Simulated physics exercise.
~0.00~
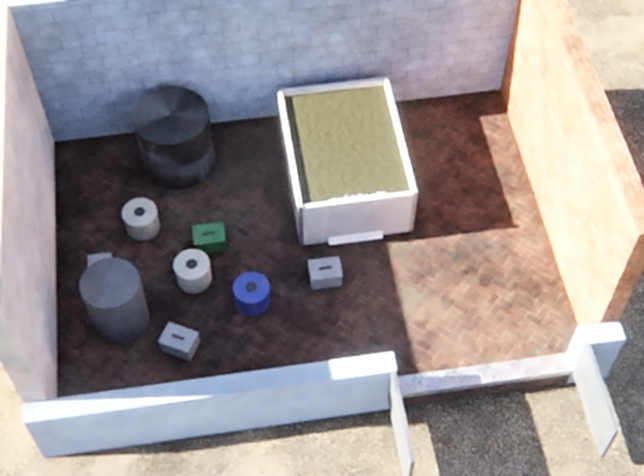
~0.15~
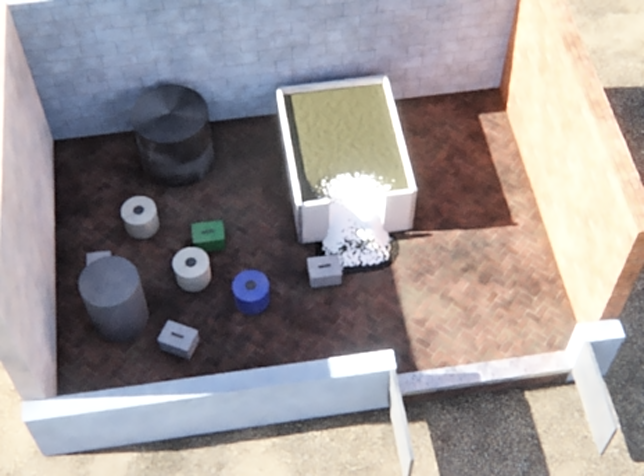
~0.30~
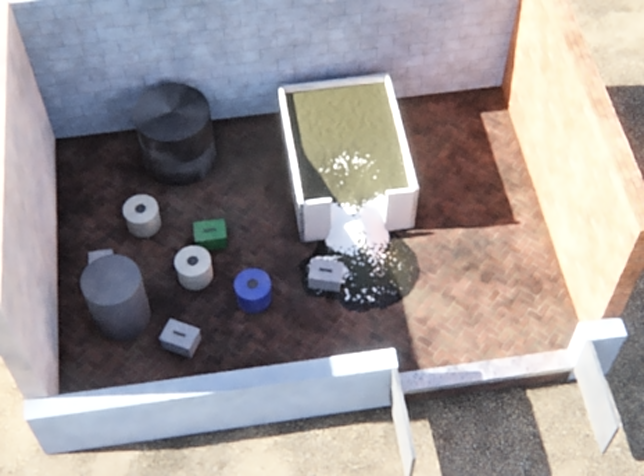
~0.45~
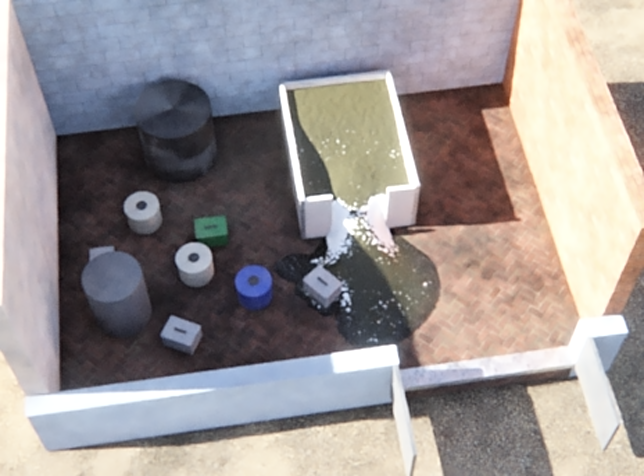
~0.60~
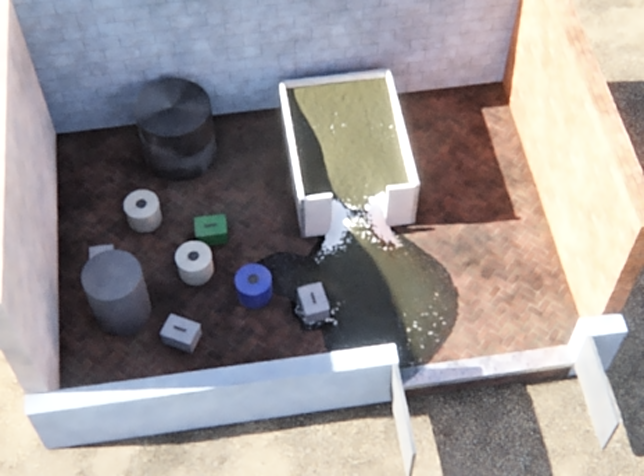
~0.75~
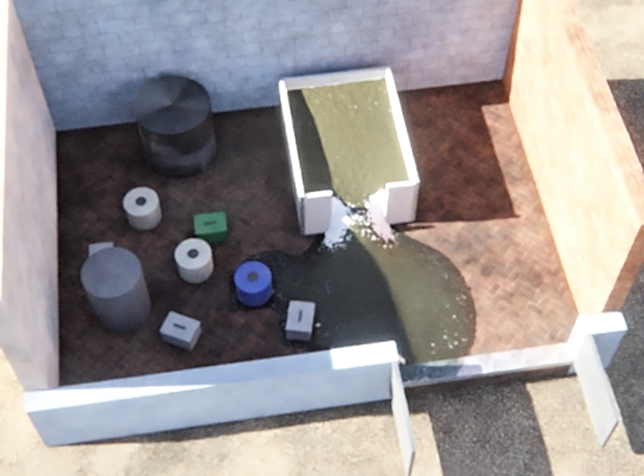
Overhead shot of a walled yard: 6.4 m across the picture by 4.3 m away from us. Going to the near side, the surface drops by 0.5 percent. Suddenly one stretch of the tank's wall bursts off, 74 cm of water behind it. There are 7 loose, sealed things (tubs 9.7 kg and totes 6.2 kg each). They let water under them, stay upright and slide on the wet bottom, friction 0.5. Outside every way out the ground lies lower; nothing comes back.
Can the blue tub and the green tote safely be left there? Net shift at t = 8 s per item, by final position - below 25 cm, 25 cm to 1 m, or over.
Blue tub below 25 cm, green tote below 25 cm.
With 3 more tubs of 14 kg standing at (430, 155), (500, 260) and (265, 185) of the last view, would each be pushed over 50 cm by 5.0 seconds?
Going through them in the order asked, they come out shy of the mark, shy of the mark and shy of the mark.
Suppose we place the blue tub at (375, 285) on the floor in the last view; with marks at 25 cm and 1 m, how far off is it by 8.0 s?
Well, it is shoved a long way.
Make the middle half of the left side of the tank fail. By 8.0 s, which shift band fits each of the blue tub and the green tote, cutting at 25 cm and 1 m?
Log: Blue tub small displacement; green tote large displacement.
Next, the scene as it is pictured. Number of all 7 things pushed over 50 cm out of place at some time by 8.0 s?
That comes to 3.
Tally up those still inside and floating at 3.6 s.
I get 0.
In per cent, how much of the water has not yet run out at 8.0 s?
Around 58 % of the water.
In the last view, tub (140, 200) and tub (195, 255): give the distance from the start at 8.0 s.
In that order: 10 cm, 5 cm.
After 1.6 s the blue tub is near (253, 277), 0.0 m from its start, aground; the green tote is near (210, 223), 0.0 m from its start, aground; 0 of 7 are out; 0 afloat.
After 3.6 s the blue tub is near (253, 277), 0.0 m from its start, aground; the green tote is near (210, 223), 0.0 m from its start, aground; 0 of 7 are out; 0 afloat.
After 5.6 s the blue tub is near (253, 277), 0.0 m from its start, aground; the green tote is near (210, 223), 0.0 m from its start, aground; 0 of 7 are out; 1 afloat.
After 8.0 s the blue tub is near (253, 277), 0.0 m from its start, aground; the green tote is near (210, 223), 0.0 m from its start, aground; 0 of 7 are out; 2 afloat.
